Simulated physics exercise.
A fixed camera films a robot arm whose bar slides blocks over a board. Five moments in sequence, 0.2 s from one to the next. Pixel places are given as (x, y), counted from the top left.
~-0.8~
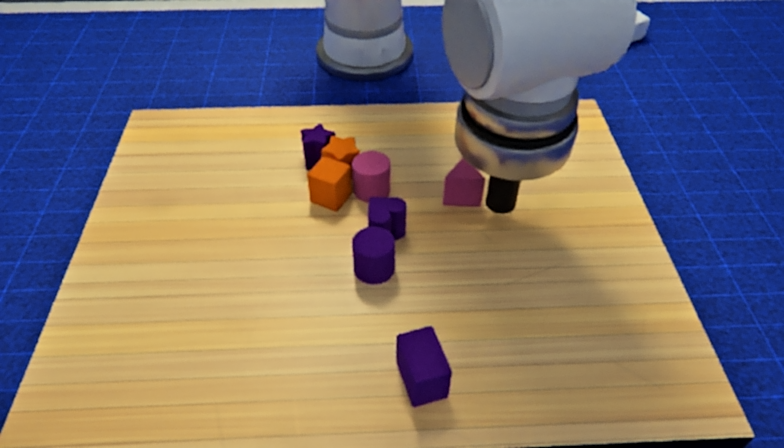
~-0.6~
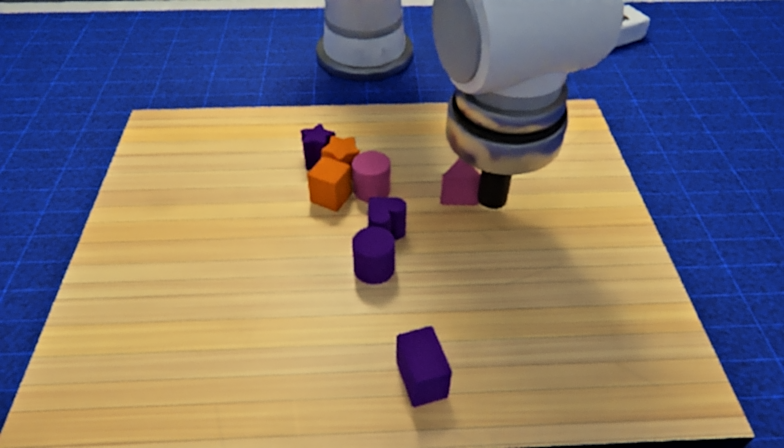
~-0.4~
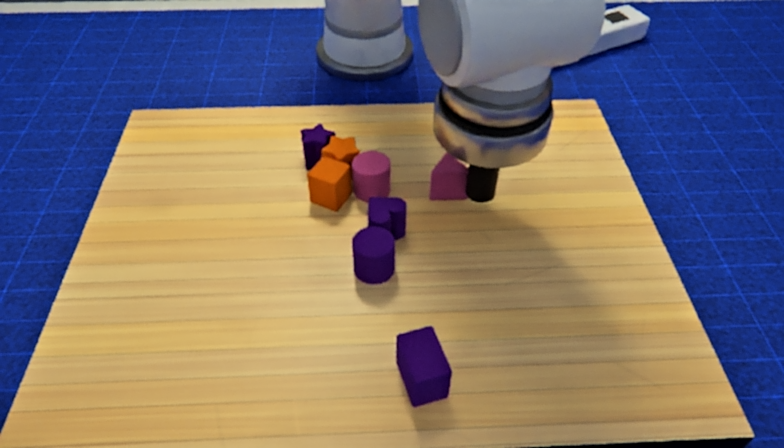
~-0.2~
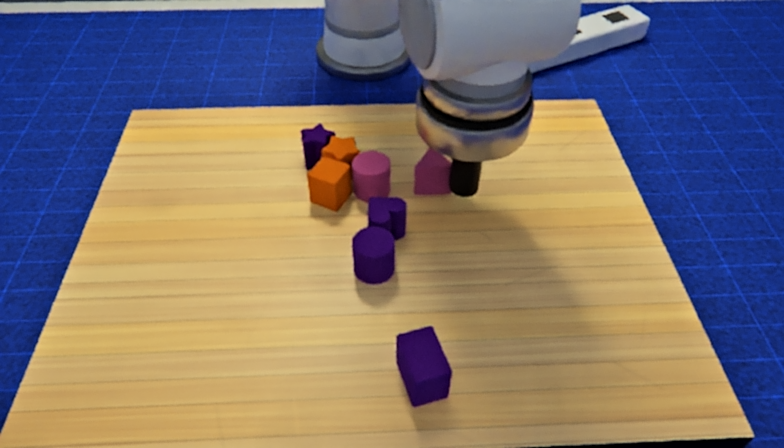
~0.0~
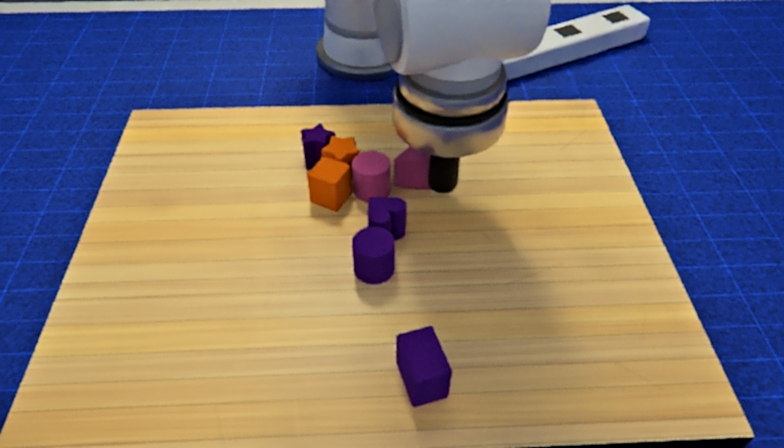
A robot arm pushes the pink triangle block left across the wooden board toward the pink cylinder.
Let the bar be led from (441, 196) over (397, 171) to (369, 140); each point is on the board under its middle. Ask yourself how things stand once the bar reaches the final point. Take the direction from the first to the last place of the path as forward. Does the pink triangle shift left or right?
Out to the left.
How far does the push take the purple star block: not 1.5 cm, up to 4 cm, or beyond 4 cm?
Below 1.5 cm.
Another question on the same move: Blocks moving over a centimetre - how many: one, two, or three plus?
The number is one.
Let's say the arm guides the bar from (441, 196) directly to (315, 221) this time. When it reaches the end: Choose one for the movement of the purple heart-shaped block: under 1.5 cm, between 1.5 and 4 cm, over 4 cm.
Displaced less than 1.5 cm.
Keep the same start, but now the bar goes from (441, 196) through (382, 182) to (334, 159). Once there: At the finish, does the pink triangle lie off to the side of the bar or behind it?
Yes - that is the case.
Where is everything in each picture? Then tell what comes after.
Bar's lower end (501, 204); purple star block (317, 133); pink cylinder (371, 162); pink triangle (465, 170), in the first frame.
Bar (492, 199); pink triangle (462, 169), in the second frame.
Bar (480, 193); pink triangle (450, 164), in the third frame.
Bar (464, 188); pink triangle (434, 159), in the fourth frame.
Bar (443, 184); purple star block (317, 133); pink cylinder (371, 162); pink triangle (415, 153), in the fifth frame.
What follows on the original path. One third of the way, bar (409, 168); pink triangle (385, 136).
Two thirds of the way, bar (387, 147); pink triangle (360, 119).
At the end, bar (369, 127); purple star block still; pink cylinder still; pink triangle (340, 110), turned 55° anticlockwise.
